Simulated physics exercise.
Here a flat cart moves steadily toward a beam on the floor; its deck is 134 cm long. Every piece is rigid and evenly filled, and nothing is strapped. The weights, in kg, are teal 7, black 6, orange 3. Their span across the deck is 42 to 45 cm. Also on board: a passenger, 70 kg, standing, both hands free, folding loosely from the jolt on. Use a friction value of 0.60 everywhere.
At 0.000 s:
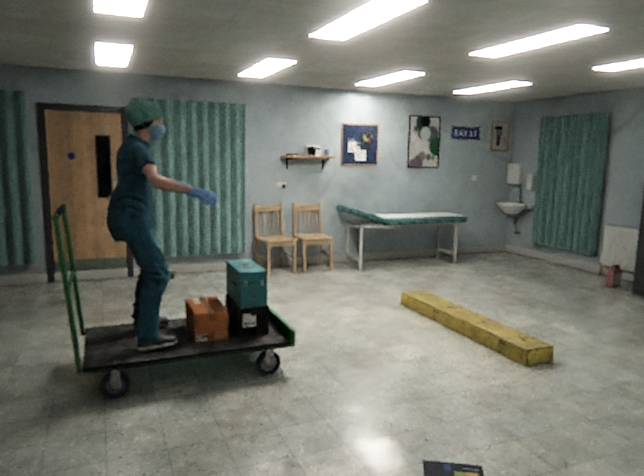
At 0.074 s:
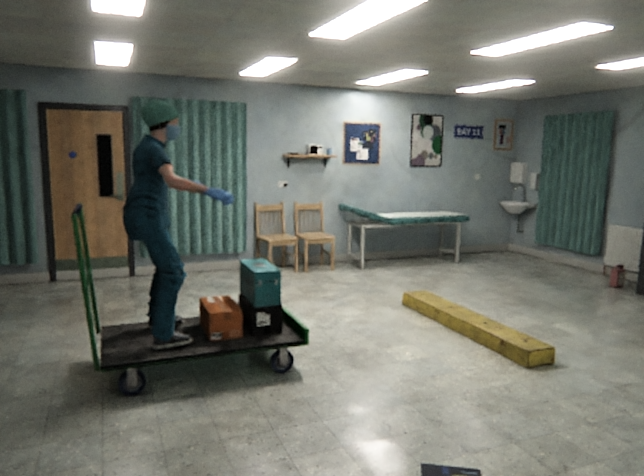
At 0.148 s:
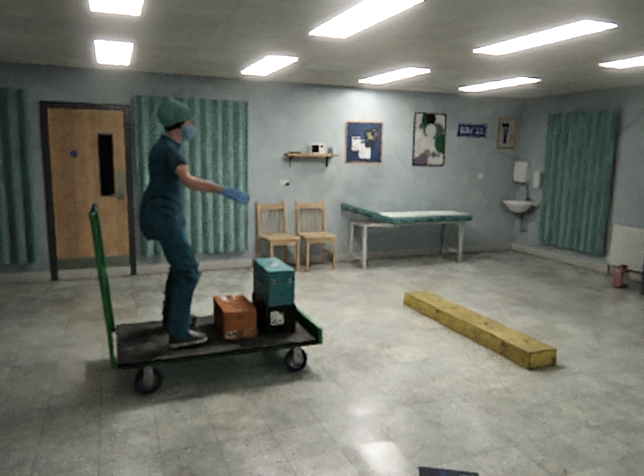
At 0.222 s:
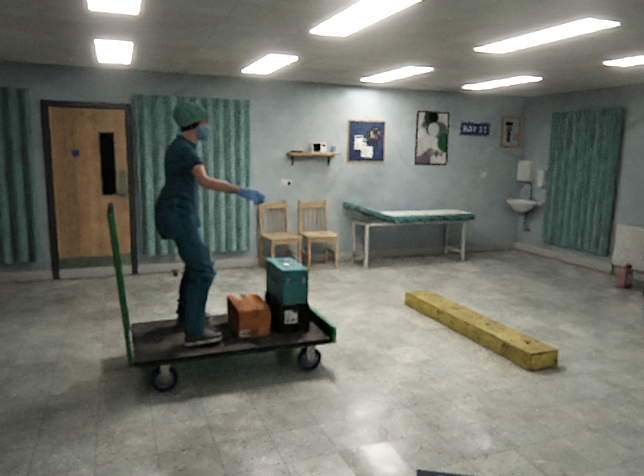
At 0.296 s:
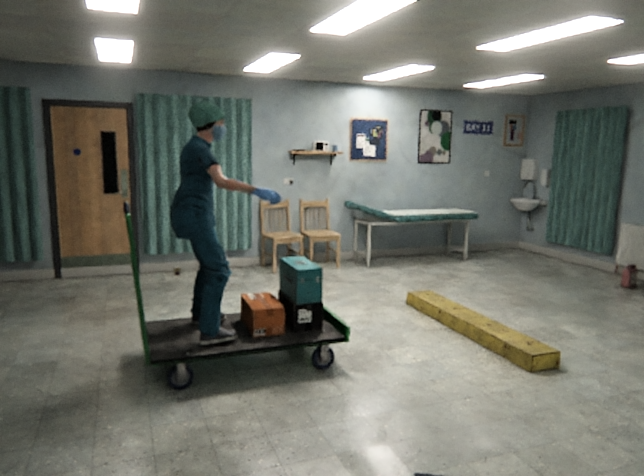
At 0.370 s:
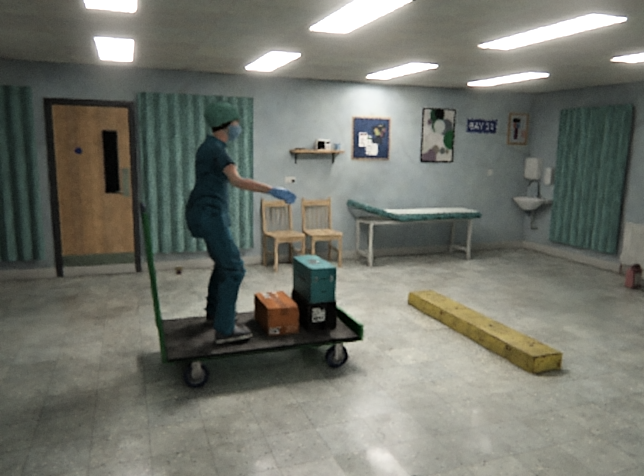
At the start, a person in teal scrubs, cap and mask stands on a flat cart at the left, arms reaching forward over an orange box and a teal one stacked on black. The cart then rolls steadily right, carrying them past the door and curtain, nearer the yellow beam.
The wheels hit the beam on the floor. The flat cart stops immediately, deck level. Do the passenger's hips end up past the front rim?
No.
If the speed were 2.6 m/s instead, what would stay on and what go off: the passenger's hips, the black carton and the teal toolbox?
Result: Hips gone; black safe; teal gone.
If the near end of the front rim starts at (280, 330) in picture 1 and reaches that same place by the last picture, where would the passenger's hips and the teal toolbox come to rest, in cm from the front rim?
Hips 20 behind, teal 80 past.
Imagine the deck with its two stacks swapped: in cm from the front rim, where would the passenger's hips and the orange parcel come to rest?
In that case the hips end 80 cm behind the front rim and the orange one 10 cm behind it.
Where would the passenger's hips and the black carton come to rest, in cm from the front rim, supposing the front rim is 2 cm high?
Both stay back - hips 100 cm behind, black 20 cm behind.
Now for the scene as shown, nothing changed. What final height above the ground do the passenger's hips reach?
Around 50 centimetres high.
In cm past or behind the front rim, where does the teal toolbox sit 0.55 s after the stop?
Past the rim, near 25 cm.
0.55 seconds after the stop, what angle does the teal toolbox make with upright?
I'd put the tilt near 110 degrees.
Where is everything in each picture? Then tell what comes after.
In the first picture, hips (130, 217), orange parcel (206, 318), rim corner (293, 341); 176 cm still to roll.
In the second picture, hips (146, 217), orange parcel (220, 317), rim corner (307, 340); 165 cm still to roll.
In the third picture, hips (162, 216), orange parcel (234, 316), rim corner (321, 339); 154 cm still to roll.
In the fourth picture, hips (177, 216), orange parcel (248, 315), rim corner (334, 338); 143 cm still to roll.
In the fifth picture, hips (192, 215), orange parcel (262, 314), rim corner (348, 337); 132 cm still to roll.
In the sixth picture, hips (208, 215), orange parcel (276, 312), rim corner (362, 336); 121 cm still to roll. Speed about 1.5 m/s.
The wheels strike at 1.18 s.
After 1.43 s the passenger's hips are 69 cm behind the rim, near (403, 242) in the last picture's view.
After 1.73 s the passenger's hips are 75 cm behind the rim, near (396, 250) in the last picture's view.
After 2.18 s the passenger's hips are 97 cm behind the rim, near (371, 286) in the last picture's view.
When all is still (4.7 s), past the rim, teal toolbox; behind it, black carton, orange parcel and the passenger's hips.
